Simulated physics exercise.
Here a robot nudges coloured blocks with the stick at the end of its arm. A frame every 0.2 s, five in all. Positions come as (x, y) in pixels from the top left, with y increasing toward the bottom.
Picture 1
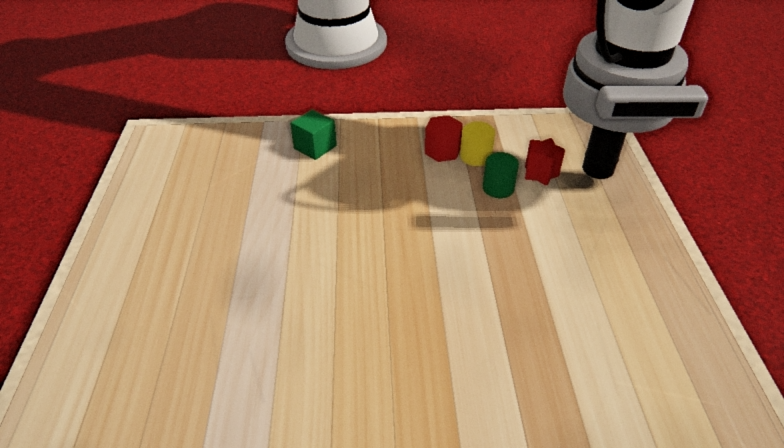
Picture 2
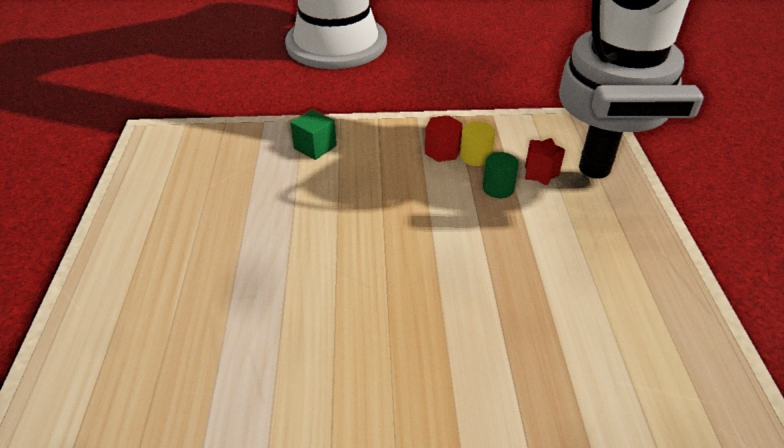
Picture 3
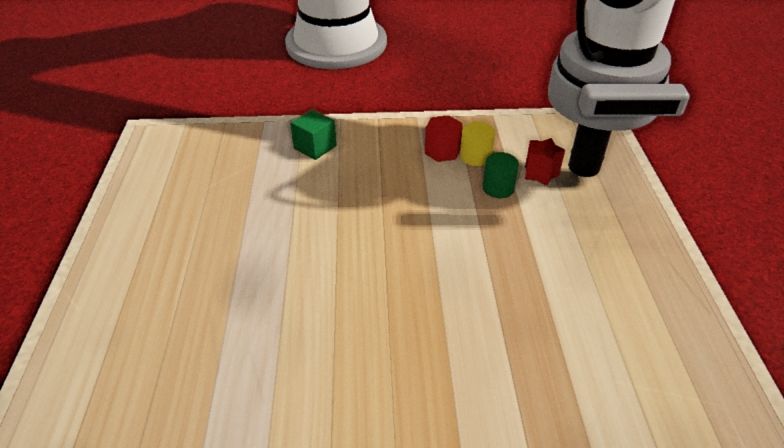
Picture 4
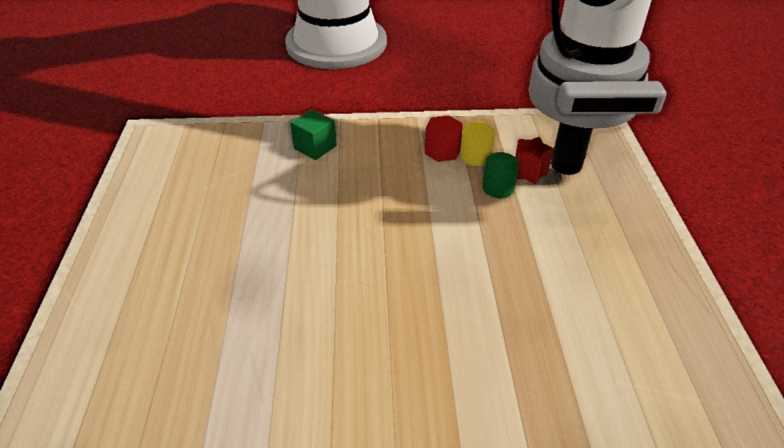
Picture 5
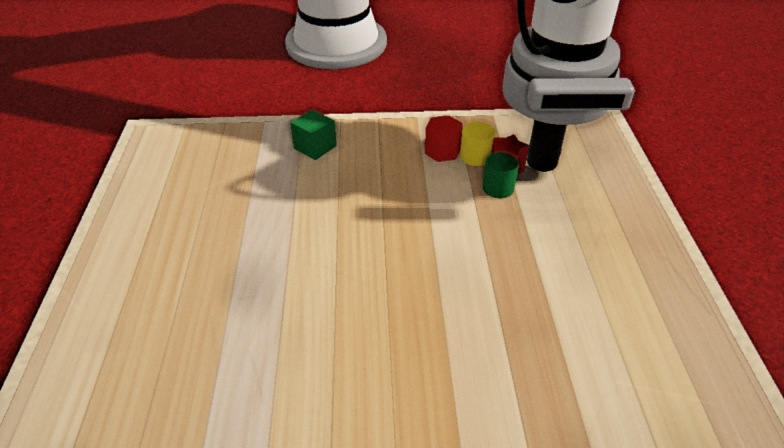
A robot arm with a dark stick stands at the upper right of a pale wood-plank board on red carpet, seen from above at a fixed slant. Along the far edge sit a green cube left of centre, then a red hexagon, a yellow round block, a green round block and a red star. The stick slides left, meets the star and pushes it left toward the round blocks.
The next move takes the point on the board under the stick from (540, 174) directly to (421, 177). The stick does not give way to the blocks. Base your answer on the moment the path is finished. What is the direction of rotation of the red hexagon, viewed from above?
Seen from above, counterclockwise.
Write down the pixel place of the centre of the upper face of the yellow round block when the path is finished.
The top centre is at (452, 120).
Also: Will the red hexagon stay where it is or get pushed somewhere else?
The red hexagon will not stay where it is.
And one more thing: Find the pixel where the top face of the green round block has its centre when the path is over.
It should be at (477, 169) by then.
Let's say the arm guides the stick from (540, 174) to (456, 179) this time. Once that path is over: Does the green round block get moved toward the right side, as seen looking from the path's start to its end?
That would be a no.
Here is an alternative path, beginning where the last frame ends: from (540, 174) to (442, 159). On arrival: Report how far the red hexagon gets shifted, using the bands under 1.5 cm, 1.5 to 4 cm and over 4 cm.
The red hexagon moves over 4 cm.
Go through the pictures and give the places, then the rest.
In the first picture, tip of the stick at (598, 170), middles of tops, red hexagon at (444, 124), yellow round block at (479, 130), green round block at (503, 161), red star block at (546, 147).
In the second picture, stick at (594, 170), nothing pushed.
In the third picture, stick at (584, 169), nothing pushed.
In the fourth picture, stick at (566, 166), red star block at (534, 146).
In the fifth picture, stick at (542, 163), red hexagon at (444, 124), yellow round block at (479, 130), green round block at (503, 161), red star block at (510, 144).
What follows on the original path. One third of the way, stick at (502, 164); red hexagon at (428, 119), turned 15° anticlockwise; yellow round block at (461, 125); green round block at (491, 165); red star block at (471, 142).
Two thirds of the way, stick at (462, 165); red hexagon at (418, 114), turned 35° anticlockwise; yellow round block at (452, 120); green round block at (477, 169); red star block at (437, 134), turned 50° clockwise.
At the end, stick at (422, 166); red hexagon at (418, 113), turned 35° anticlockwise; yellow round block at (452, 120); green round block at (477, 169); red star block at (417, 133), turned 115° clockwise.
